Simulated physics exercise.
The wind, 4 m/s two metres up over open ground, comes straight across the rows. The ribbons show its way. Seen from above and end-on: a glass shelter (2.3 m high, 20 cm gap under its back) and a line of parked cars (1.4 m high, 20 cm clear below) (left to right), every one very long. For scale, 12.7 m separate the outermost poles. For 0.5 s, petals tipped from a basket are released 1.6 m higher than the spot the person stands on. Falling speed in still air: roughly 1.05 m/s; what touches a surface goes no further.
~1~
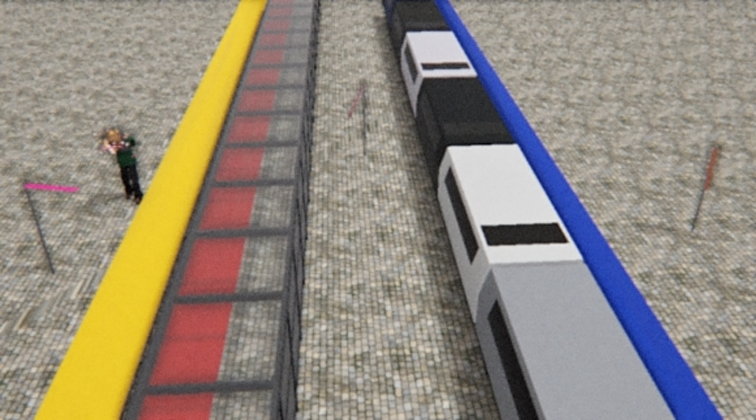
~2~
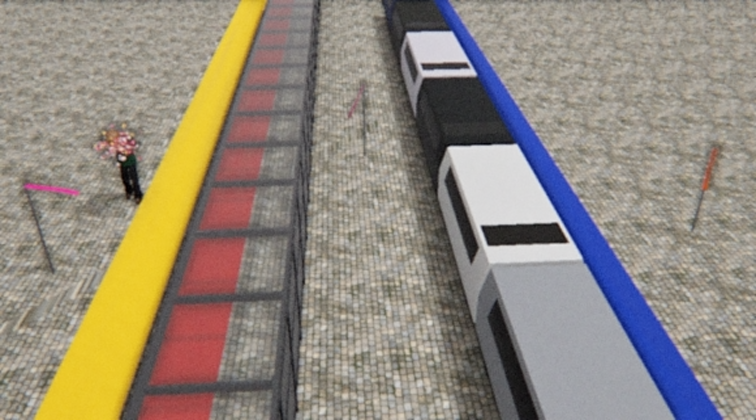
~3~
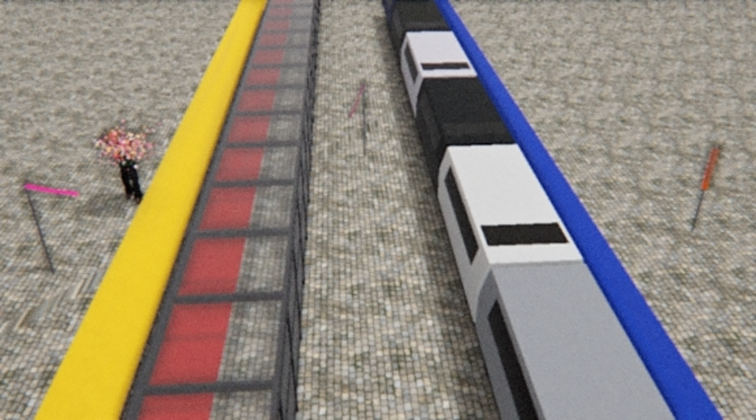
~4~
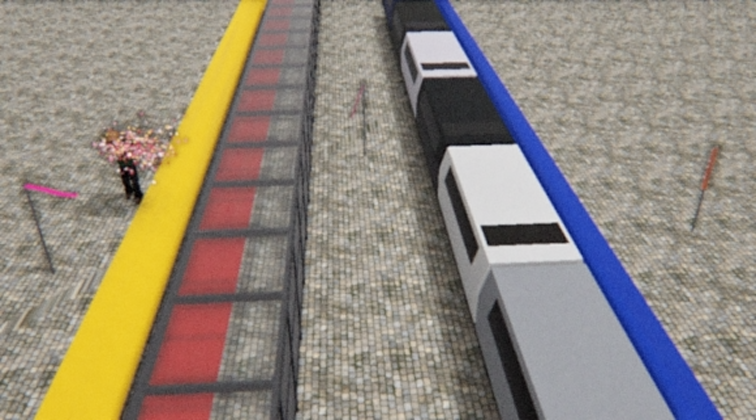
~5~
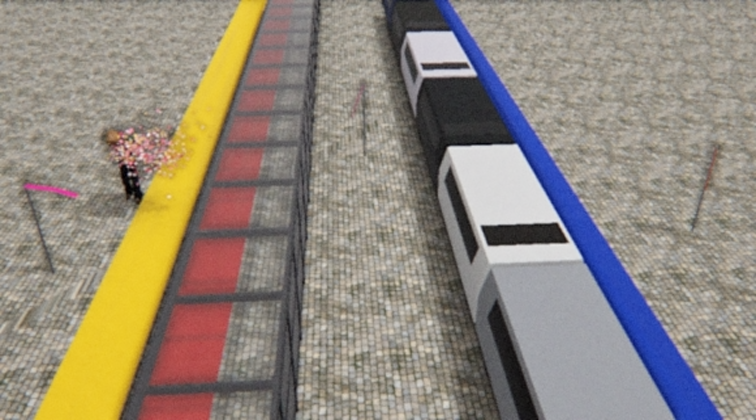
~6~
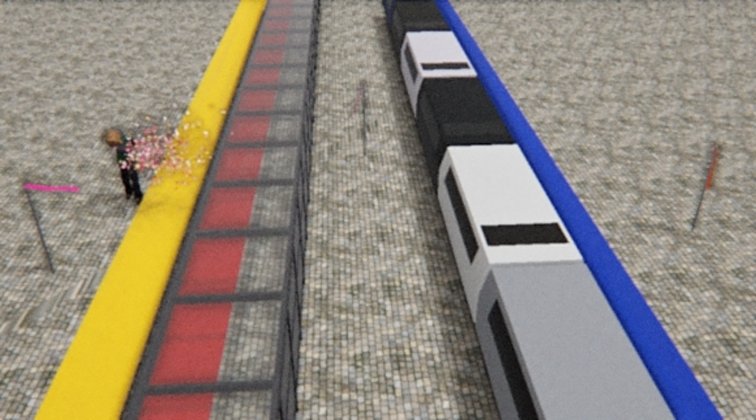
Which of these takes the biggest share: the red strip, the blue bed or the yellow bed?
The biggest share falls on the red one.
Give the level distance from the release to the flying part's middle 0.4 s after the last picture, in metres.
Roughly 1.5 m.
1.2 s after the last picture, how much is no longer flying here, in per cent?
About 35 %.
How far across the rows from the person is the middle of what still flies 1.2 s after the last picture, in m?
About 2.5 m.
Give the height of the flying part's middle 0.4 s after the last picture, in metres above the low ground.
About 1.2 m.
Then, 0.4 s after the last picture, 0 % lies on the blue bed, 0 % on the red strip and 1 % on the yellow bed; 1 % has touched down or left; the middle of what still flies is 1.1 m above the low ground, near (192, 164).
Then, 1.2 s after the last picture, 0 % lies on the blue bed, 21 % on the red strip and 10 % on the yellow bed; 36 % has touched down or left; the middle of what still flies is 0.8 m above the low ground, near (235, 175).
Then, 2.7 s after the last picture, 0 % lies on the blue bed, 48 % on the red strip and 11 % on the yellow bed; 81 % has touched down or left; the middle of what still flies is 1.4 m above the low ground, near (280, 152).
Then, 7.2 s after the last picture, 1 % lies on the blue bed, 51 % on the red strip and 11 % on the yellow bed; 99 % has touched down or left.
Then, 44.2 s after the last picture, 1 % lies on the blue bed, 51 % on the red strip and 11 % on the yellow bed; 100 % has touched down or left.
